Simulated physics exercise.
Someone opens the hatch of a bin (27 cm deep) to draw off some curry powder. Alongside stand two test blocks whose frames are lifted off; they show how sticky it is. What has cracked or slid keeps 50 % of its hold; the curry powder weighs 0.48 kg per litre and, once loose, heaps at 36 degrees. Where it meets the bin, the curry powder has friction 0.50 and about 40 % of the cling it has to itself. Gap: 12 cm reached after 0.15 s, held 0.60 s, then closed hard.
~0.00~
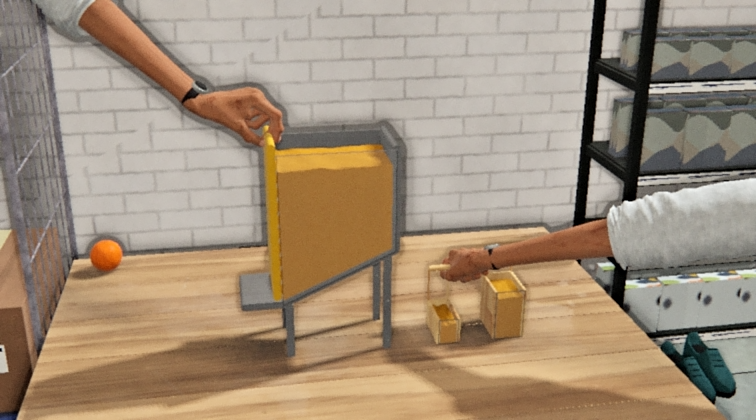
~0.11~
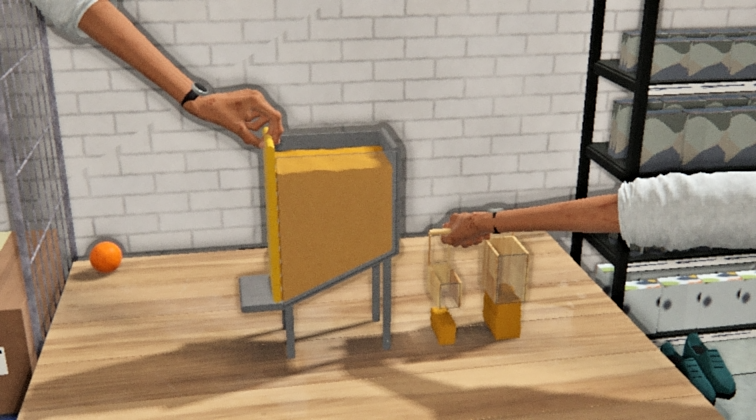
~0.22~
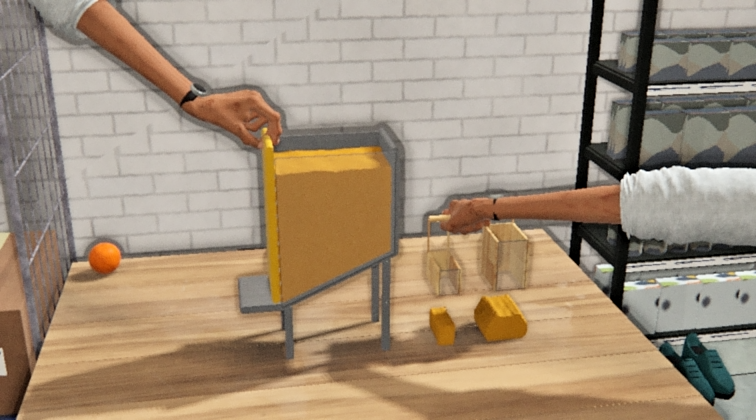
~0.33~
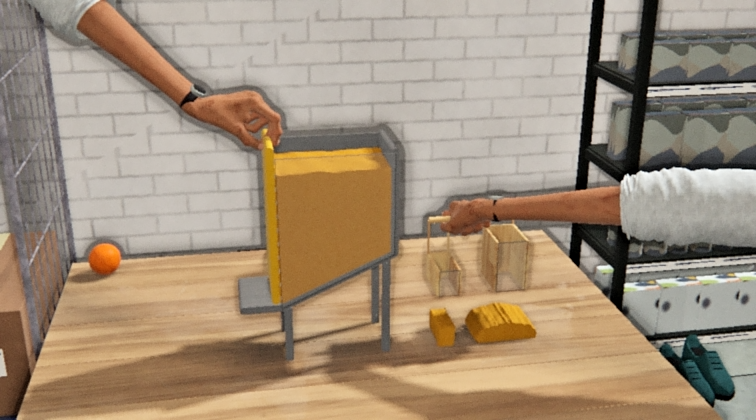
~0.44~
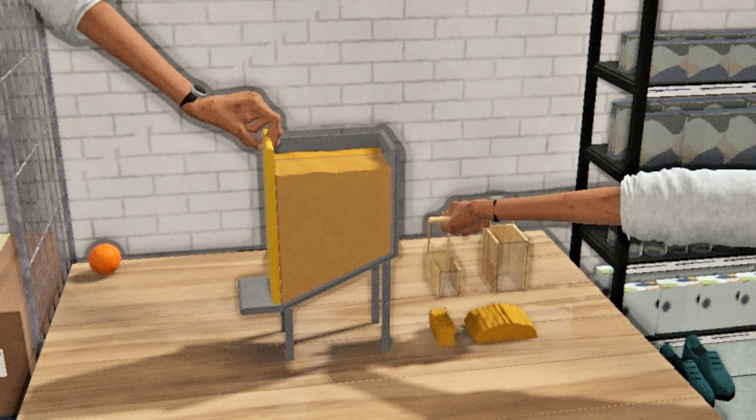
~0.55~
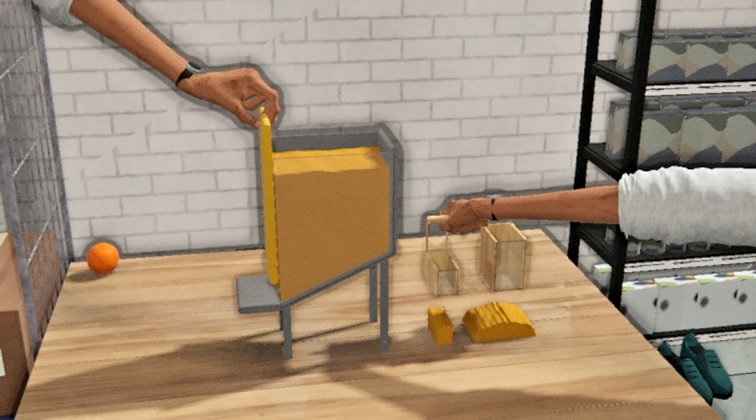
At the start, one hand grips the yellow hatch of a gray bin packed with yellow powder, while another hand at right lifts clear casings off two powder blocks. The small block keeps its height as the larger slumps into a low mound, and then the left hand raises the hatch slightly.
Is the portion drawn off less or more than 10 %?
It turns out to be higher than 10 in a hundred.
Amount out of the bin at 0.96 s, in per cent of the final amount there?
Close to 50 in a hundred.
After 0.74 s, the hatch is 12 cm open and 1 % is out.
After 0.96 s, the hatch is 12 cm open and 10 % is out.
After 1.18 s, the hatch is 12 cm open and 14 % is out.
After 1.40 s, the hatch is 3.0 cm open and 19 % is out.
After 1.80 s, at the end, the hatch is shut and 19 % is out.
